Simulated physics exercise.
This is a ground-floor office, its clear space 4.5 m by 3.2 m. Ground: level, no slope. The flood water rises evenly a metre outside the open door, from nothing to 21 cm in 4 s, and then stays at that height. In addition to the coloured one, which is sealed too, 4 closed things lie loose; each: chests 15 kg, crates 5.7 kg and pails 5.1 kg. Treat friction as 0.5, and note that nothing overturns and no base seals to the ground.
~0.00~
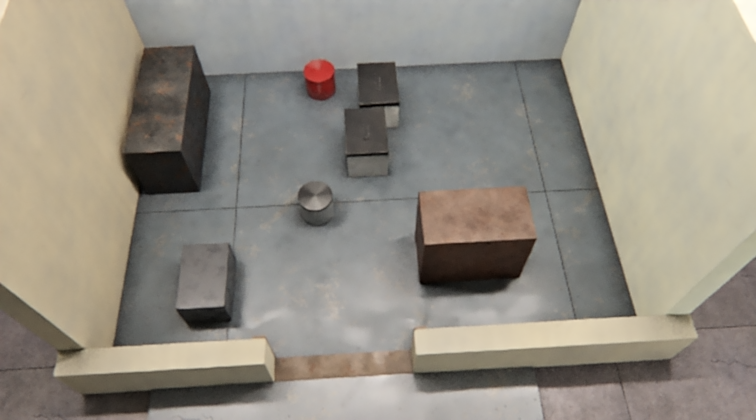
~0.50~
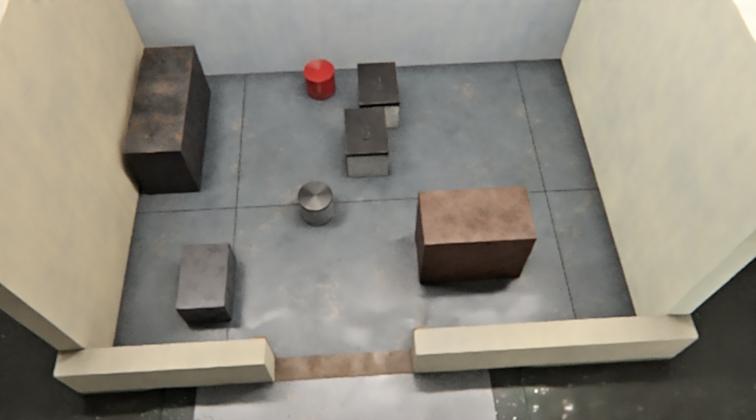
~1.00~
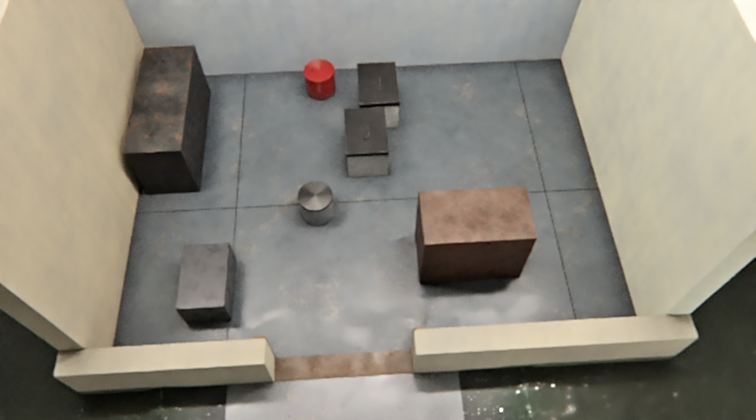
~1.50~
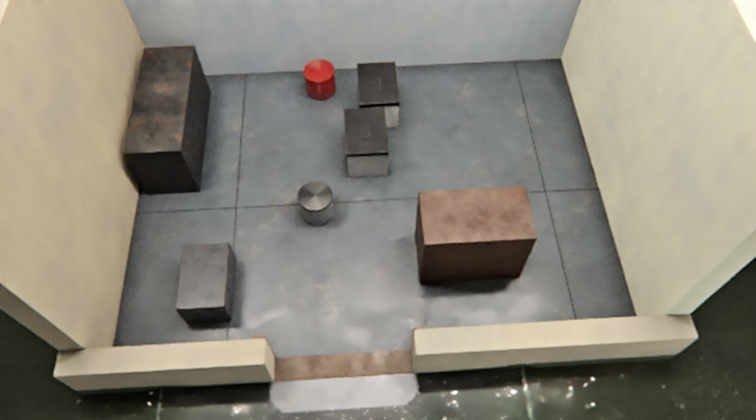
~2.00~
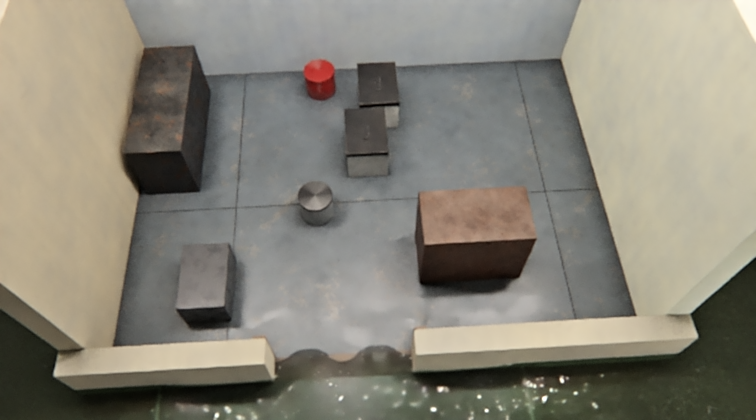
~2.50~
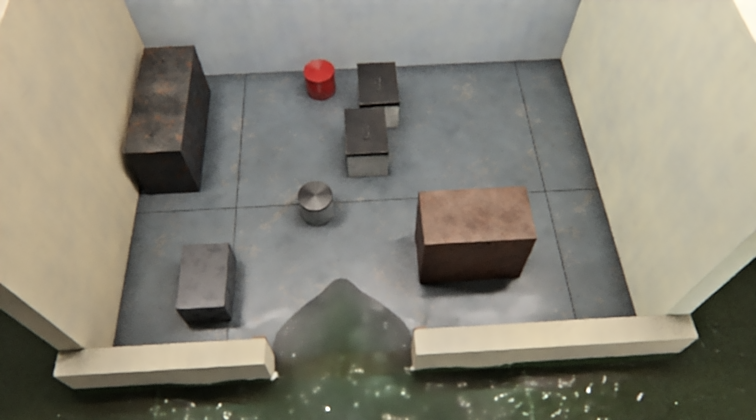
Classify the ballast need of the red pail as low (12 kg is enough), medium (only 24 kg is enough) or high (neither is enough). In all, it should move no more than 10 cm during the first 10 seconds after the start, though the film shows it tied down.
Medium.
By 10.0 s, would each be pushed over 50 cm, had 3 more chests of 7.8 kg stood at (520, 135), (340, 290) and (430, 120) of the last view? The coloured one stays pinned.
The first comes out above the threshold, the second above the threshold, the third above the threshold.
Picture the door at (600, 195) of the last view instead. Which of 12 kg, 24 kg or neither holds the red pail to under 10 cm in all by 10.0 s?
The small mass already works.
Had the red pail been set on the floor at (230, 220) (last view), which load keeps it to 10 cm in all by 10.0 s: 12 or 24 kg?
Well, any option works.
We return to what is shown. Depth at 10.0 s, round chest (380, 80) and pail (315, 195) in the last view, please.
Some 11 cm at the first, some 11 cm at the second.
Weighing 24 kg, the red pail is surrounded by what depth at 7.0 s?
Depth: Approx. 9 cm.
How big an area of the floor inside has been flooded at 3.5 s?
I'd put it close to 2.5 m2.
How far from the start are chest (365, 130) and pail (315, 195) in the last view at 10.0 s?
They've ended up 100 cm and 150 cm away, in that order.
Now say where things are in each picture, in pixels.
In the first picture, the red pail at (319, 70) rests on the ground; 0.0 m2 under water; 0 of 5 have shifted.
In the second picture, the red pail at (319, 70), on the bottom; water covers 0.0 m2; 0 of 5 have shifted.
In the third picture, the red pail at (319, 70) rests on the ground; 0.0 m2 under water; 0 of 5 have shifted.
In the fourth picture, the red pail at (319, 70), on the bottom; 0.0 m2 under water; 0 of 5 have shifted.
In the fifth picture, the red pail at (319, 70) rests on the ground; 0.0 m2 under water; 0 of 5 have shifted.
In the sixth picture, the red pail at (319, 70) rests on the ground; water covers 0.5 m2; 0 of 5 have shifted.
After 3.5 s the red pail would be 0 cm from its start with 12 kg and 0 cm from its start with 24 kg; 0 cm of water round it then.
After 4.5 s the red pail would be 0 cm from its start with 12 kg and 0 cm from its start with 24 kg; 0 cm of water round it then.
After 7.0 s the red pail would be 1 cm from its start with 12 kg and 0 cm from its start with 24 kg; 9 cm of water round it then.
After 10.0 s the red pail would be 56 cm from its start with 12 kg and 0 cm from its start with 24 kg; 12 cm of water round it then.
